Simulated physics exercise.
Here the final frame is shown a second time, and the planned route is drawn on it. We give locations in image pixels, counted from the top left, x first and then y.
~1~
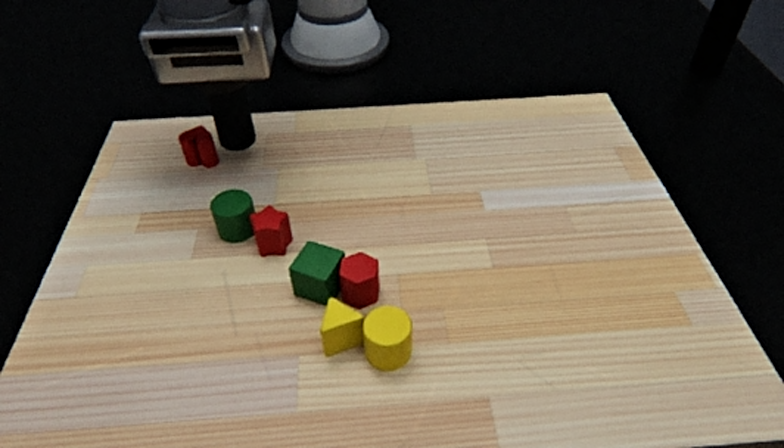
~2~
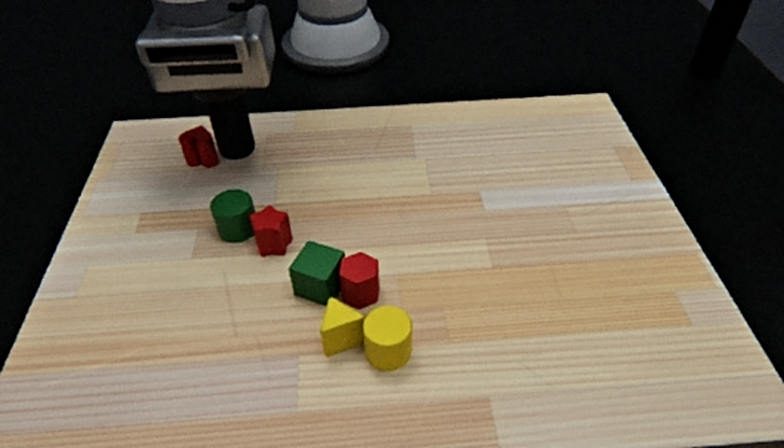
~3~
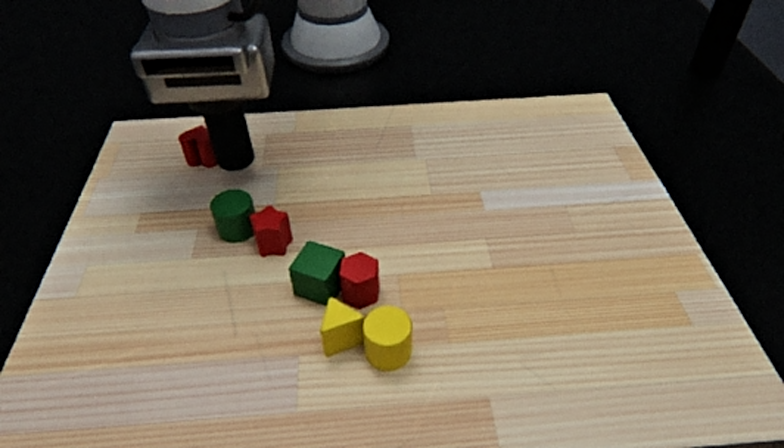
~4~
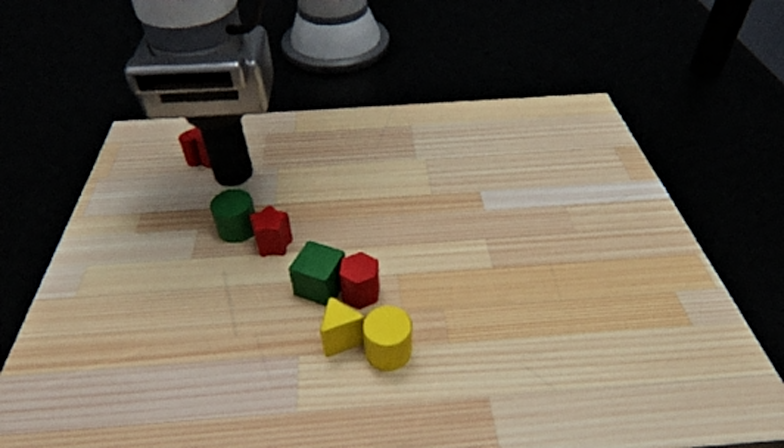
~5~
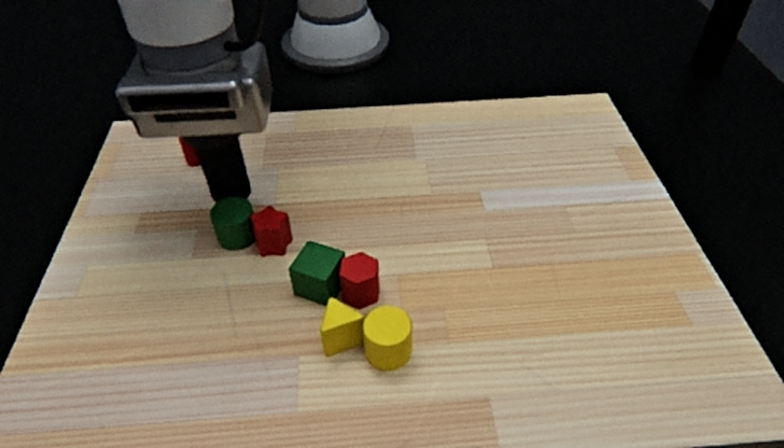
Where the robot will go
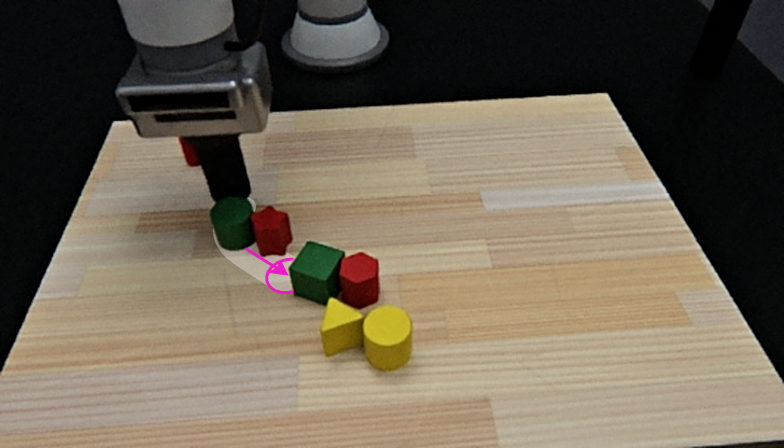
Robot arm with a black rod moving toward the viewer over a wooden board and nudging a green round block slightly forward.
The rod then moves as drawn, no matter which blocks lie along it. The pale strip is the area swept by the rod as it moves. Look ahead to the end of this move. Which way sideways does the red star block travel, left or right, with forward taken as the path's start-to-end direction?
Leftward.
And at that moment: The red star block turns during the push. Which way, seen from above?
Seen from above, its turn is counter-clockwise.
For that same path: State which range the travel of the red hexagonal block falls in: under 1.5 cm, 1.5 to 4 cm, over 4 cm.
Displaced less than 1.5 cm.
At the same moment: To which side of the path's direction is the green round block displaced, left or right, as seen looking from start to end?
My answer: Right.
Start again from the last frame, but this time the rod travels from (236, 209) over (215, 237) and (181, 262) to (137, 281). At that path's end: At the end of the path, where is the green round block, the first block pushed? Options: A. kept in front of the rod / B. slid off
Choice B: Slid off.
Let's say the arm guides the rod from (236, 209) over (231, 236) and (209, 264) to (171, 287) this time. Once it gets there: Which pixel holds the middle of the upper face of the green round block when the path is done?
Close to (224, 261).
Path on the board, from (236, 209) over (235, 236) and (258, 257) to (288, 276).
What follows on the original path. One third of the way, rod (231, 221); green round block (231, 239); red star block (272, 222), turned 35° anticlockwise.
Two thirds of the way, rod (255, 242); green round block (239, 264); red star block (289, 227), turned 60° anticlockwise.
At the end, rod (285, 261); green round block (243, 274); red star block (311, 228), turned 100° anticlockwise; green square piece (325, 259); red hexagonal block (366, 270).
